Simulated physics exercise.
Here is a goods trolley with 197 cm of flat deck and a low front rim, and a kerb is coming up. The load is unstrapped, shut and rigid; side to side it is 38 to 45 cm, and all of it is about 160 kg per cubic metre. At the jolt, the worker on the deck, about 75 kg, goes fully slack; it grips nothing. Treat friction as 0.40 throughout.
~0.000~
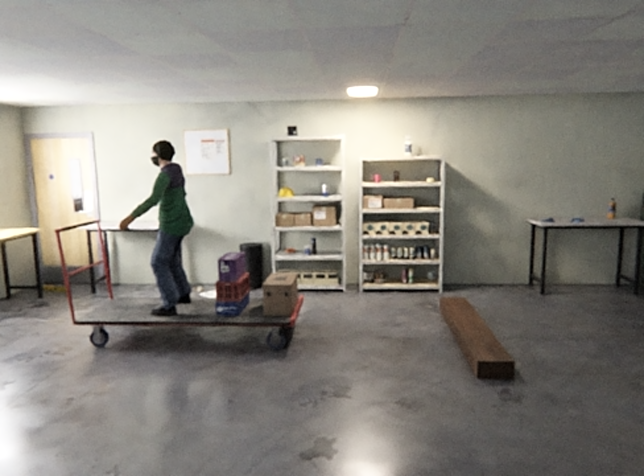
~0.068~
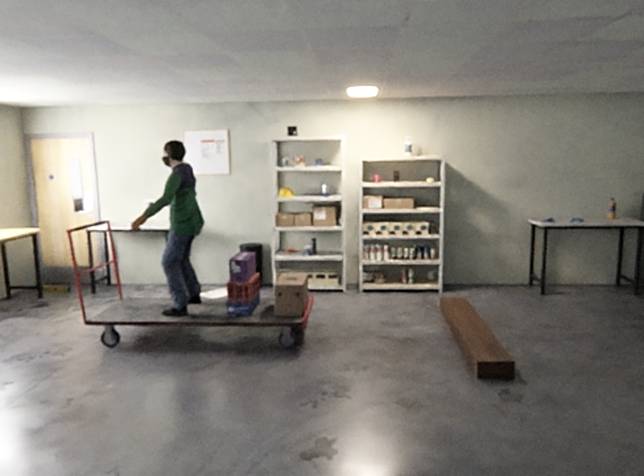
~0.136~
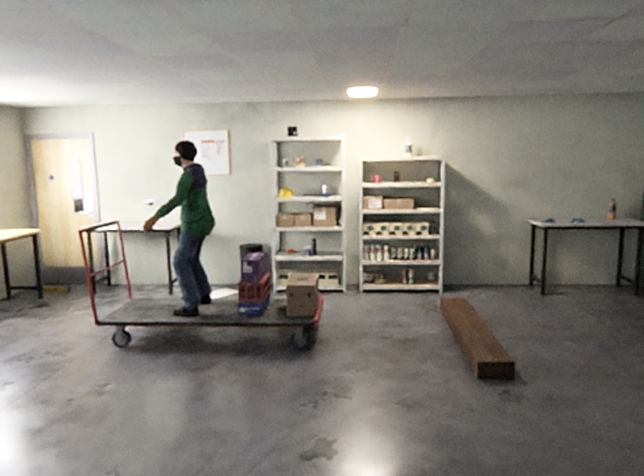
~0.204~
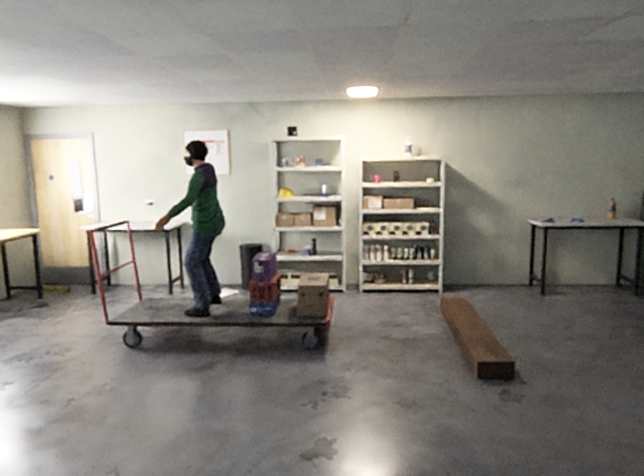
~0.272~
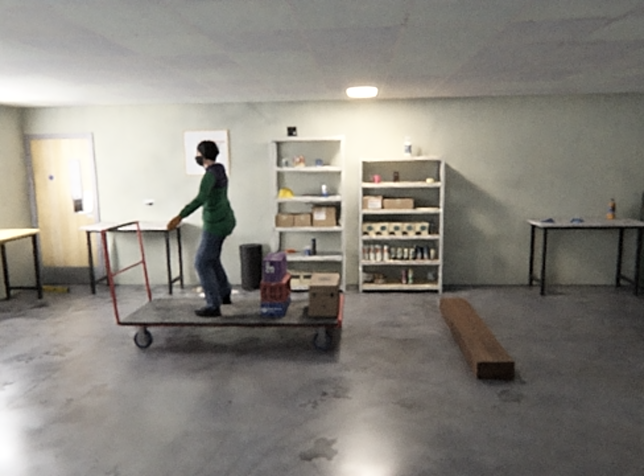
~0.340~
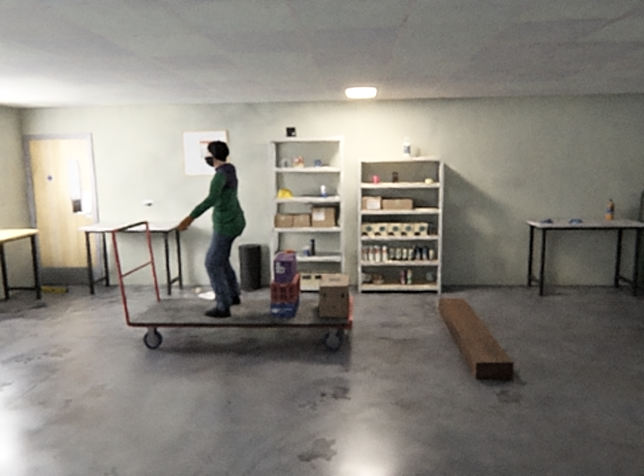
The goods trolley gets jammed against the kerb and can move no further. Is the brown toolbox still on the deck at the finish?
Yes.
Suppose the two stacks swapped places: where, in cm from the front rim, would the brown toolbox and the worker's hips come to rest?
After the swap, brown stops 40 cm short of the rim while the hips stop 70 cm short.
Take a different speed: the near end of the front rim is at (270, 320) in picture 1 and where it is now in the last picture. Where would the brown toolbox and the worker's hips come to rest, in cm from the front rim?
Then brown 90 past, hips 30 behind.
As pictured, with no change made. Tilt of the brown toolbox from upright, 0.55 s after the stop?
Around 10° from upright.
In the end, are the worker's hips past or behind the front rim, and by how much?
Some 90 cm behind it.
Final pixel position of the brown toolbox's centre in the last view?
Roughly pixel (446, 295).
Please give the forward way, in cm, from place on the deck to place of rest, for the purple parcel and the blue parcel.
About: Purple 40, blue 20.
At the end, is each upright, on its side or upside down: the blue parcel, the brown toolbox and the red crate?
Well, blue stands upright, brown stands upright, red stands upright.
After 1.01 s the deck stops.
After 1.26 s the brown toolbox is 13 cm behind the rim, tilted 15°, near (450, 292) in the last picture's view.
After 1.56 s the brown toolbox is 14 cm behind the rim, tilted 10°, near (449, 293) in the last picture's view.
After 2.01 s the brown toolbox is 16 cm behind the rim, tilted 0°, near (446, 295) in the last picture's view.
Final state at 4.7 s, nothing is past the rim; behind it, purple parcel, red crate, blue parcel, brown toolbox and the worker's hips.
